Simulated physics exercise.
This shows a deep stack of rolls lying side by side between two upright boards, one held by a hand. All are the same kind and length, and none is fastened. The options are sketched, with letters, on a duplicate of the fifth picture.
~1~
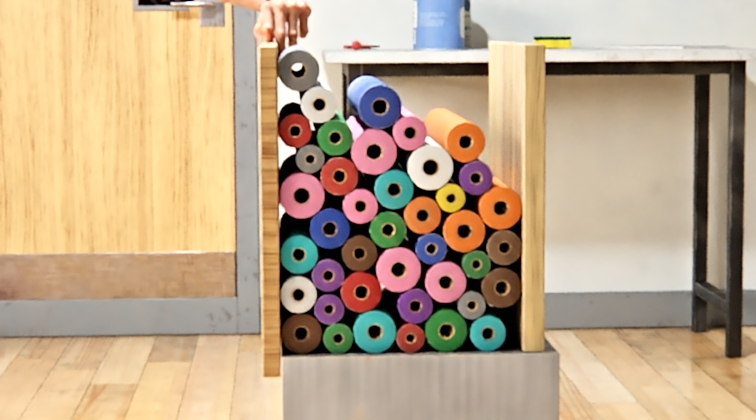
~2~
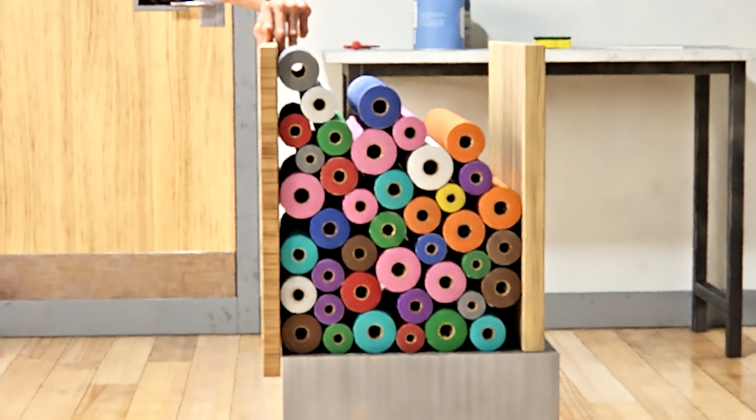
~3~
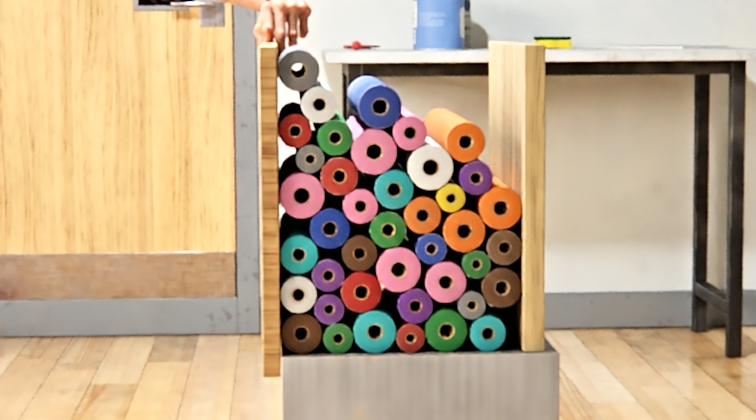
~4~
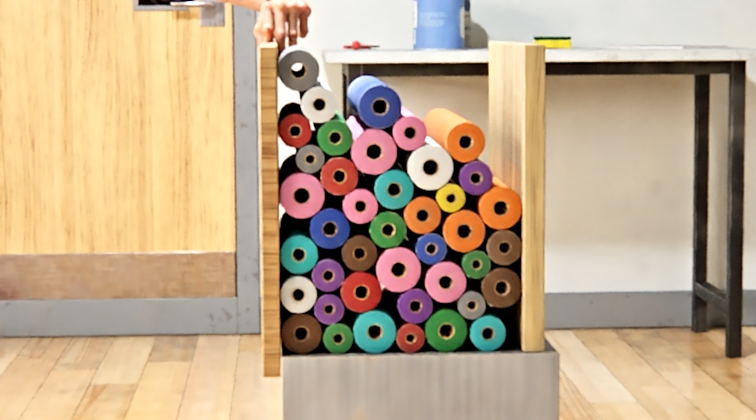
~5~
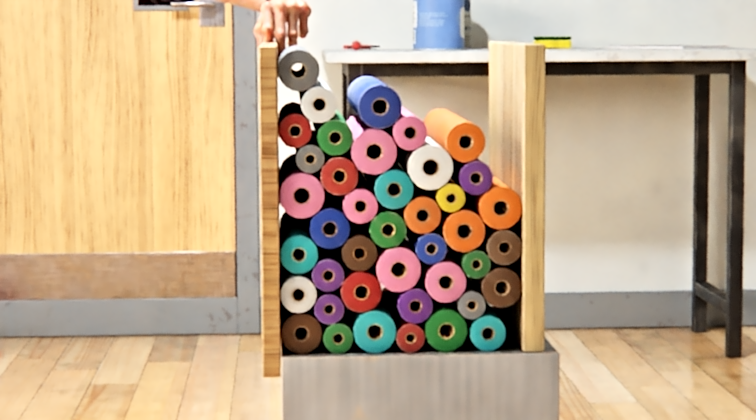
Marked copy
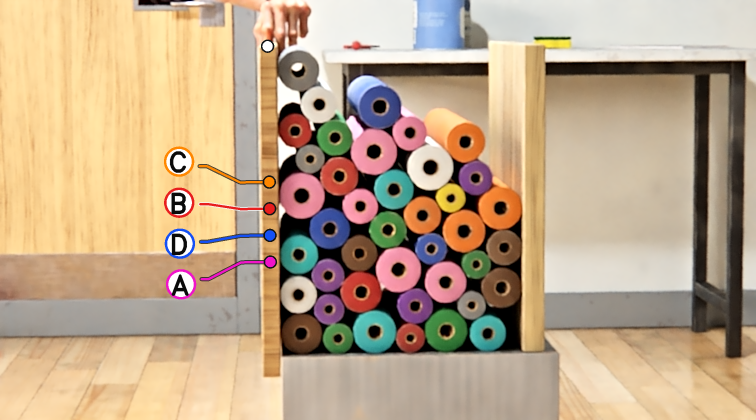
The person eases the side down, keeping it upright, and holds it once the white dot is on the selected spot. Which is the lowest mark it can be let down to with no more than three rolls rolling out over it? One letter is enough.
Lower it to C and no more.
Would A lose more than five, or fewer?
It loses more than five.
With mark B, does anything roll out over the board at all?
Yes.
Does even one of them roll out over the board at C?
Yes.
On the marked copy, A at (270, 262); B at (269, 209); C at (269, 182); D at (270, 235); the white dot at (267, 47).
Following C. Soon after the start, top of the board (278, 109).
Later, top of the board (279, 180).
In the end, top of the board (279, 181), two out over the board.
As for the rest, A more than three out over the board; B more than three out over the board; D more than three out over the board.
